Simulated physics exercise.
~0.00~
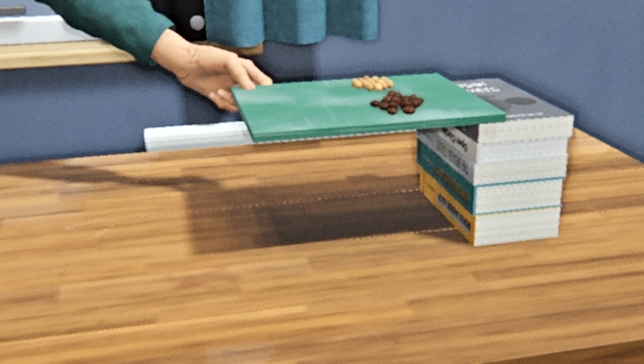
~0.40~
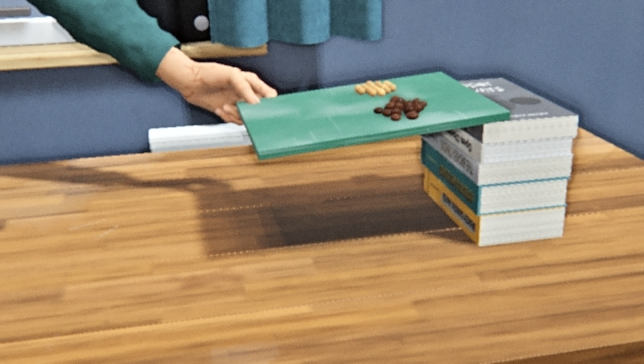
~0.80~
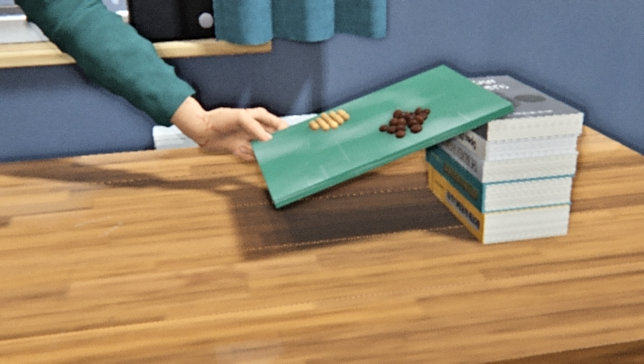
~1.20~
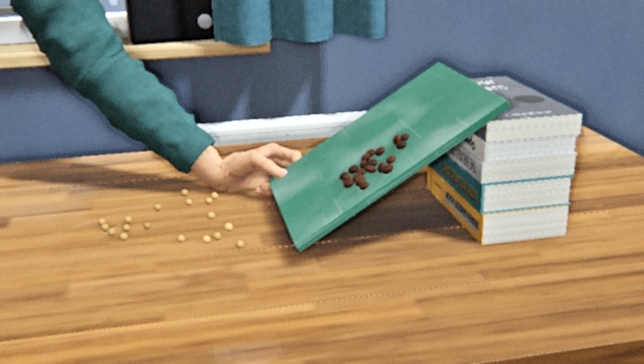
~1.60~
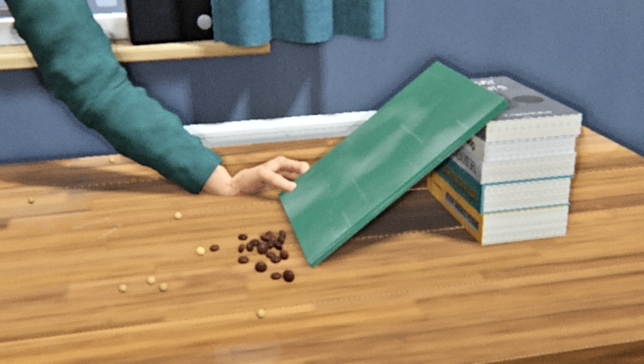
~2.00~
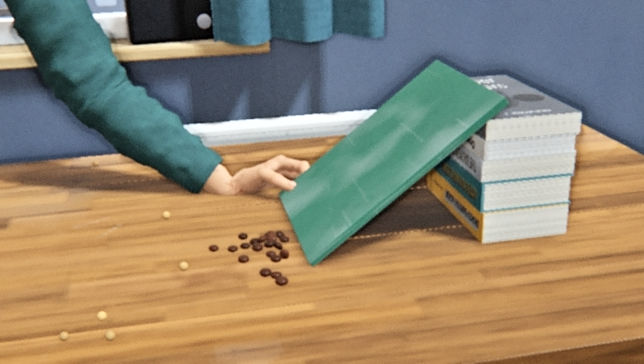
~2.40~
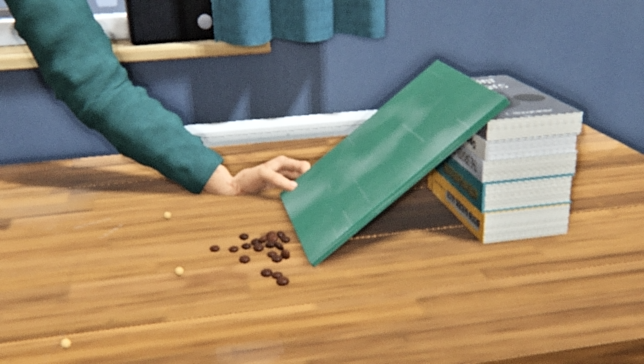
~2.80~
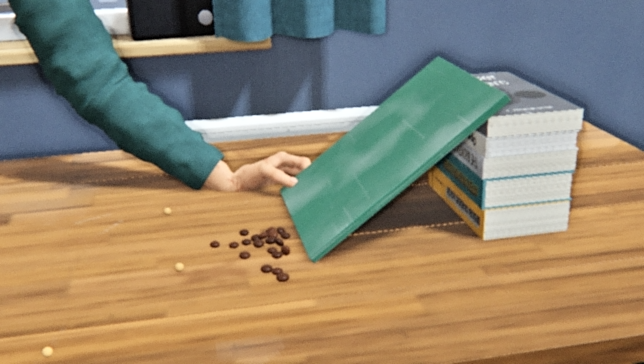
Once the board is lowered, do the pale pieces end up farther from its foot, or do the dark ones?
The pale pieces end up farther away, scattering across the table with many leaving it, while the dark ones stay clustered near the foot of the board.
